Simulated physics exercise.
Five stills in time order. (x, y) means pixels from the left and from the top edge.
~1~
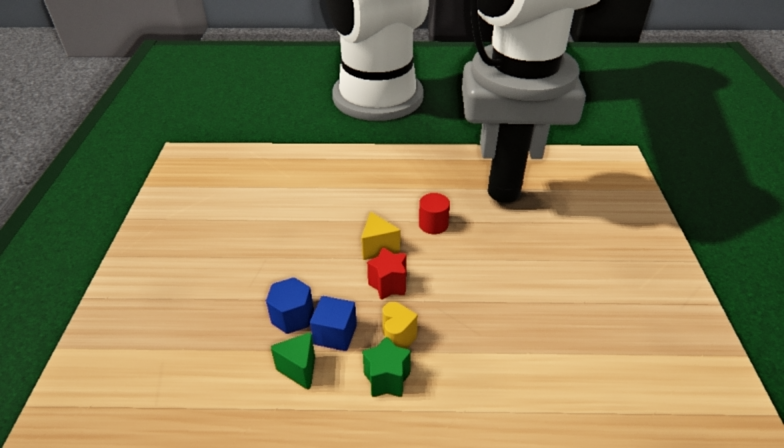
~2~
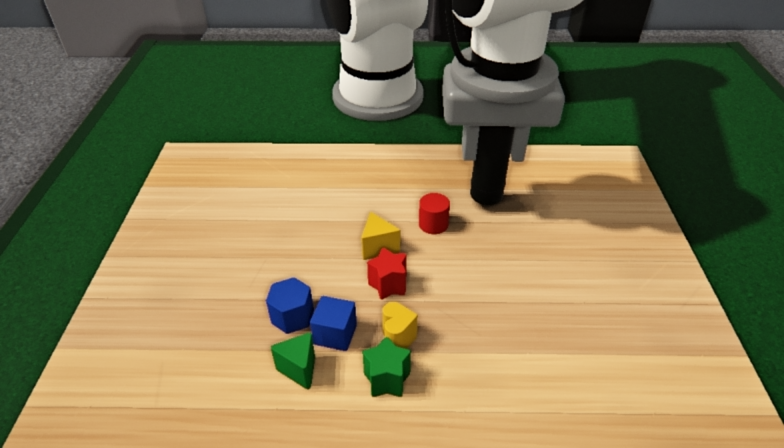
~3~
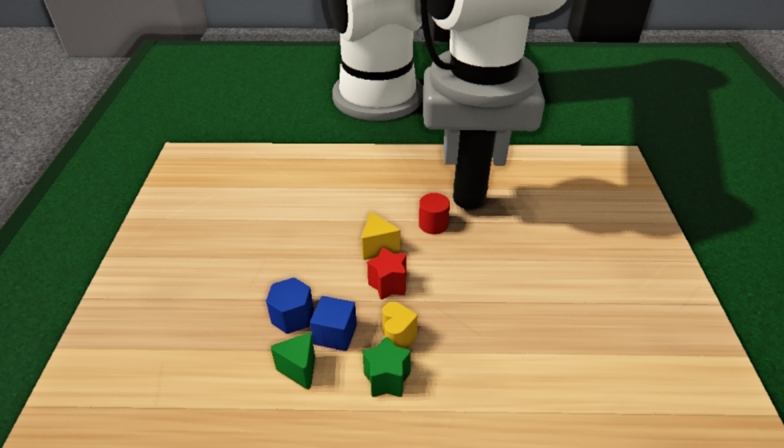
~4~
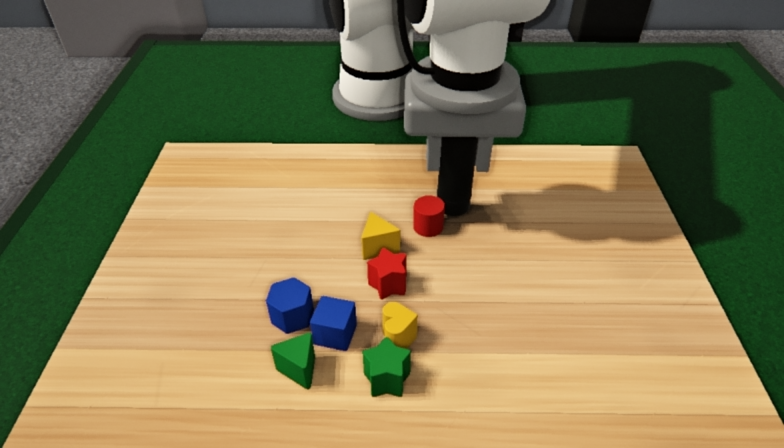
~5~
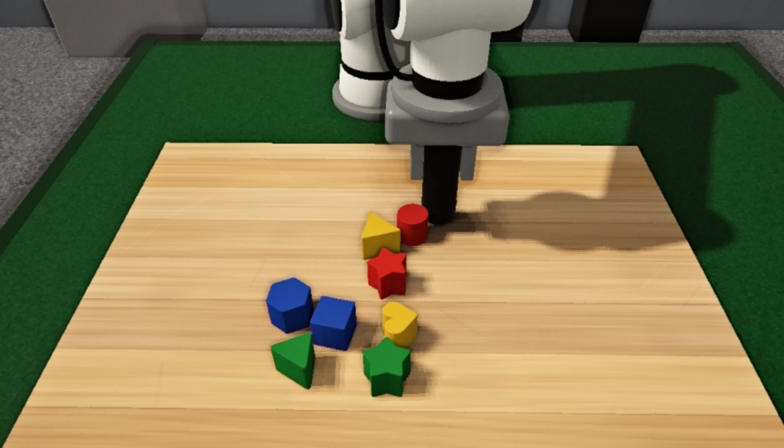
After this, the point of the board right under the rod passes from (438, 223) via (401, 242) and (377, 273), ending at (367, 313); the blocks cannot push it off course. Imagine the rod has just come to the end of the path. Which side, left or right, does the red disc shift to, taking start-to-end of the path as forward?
That block drifts right.
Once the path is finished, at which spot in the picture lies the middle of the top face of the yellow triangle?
Close to (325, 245).
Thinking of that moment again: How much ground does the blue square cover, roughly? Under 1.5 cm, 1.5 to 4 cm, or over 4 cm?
Movement: Under 1.5 cm.
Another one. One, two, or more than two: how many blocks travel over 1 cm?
My count: 3 or more.
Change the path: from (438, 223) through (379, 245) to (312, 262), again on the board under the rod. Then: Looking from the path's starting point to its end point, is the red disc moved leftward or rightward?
It's set to shift left.
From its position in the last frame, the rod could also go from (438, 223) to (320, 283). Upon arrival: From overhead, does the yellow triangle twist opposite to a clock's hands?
My answer is no.
The first path, step by step. One third of the way, rod (400, 235); yellow triangle (345, 239), turned 45° clockwise; red disc (374, 237).
Two thirds of the way, rod (376, 266); yellow triangle (326, 245), turned 75° clockwise; red star-shaped block (391, 276), turned 35° anticlockwise; red disc (343, 264).
At the end, rod (367, 305); blue square in place; yellow triangle (325, 245), turned 75° clockwise; red star-shaped block (398, 304), turned 80° anticlockwise; yellow heart (412, 334), turned 15° anticlockwise; red disc (331, 277).
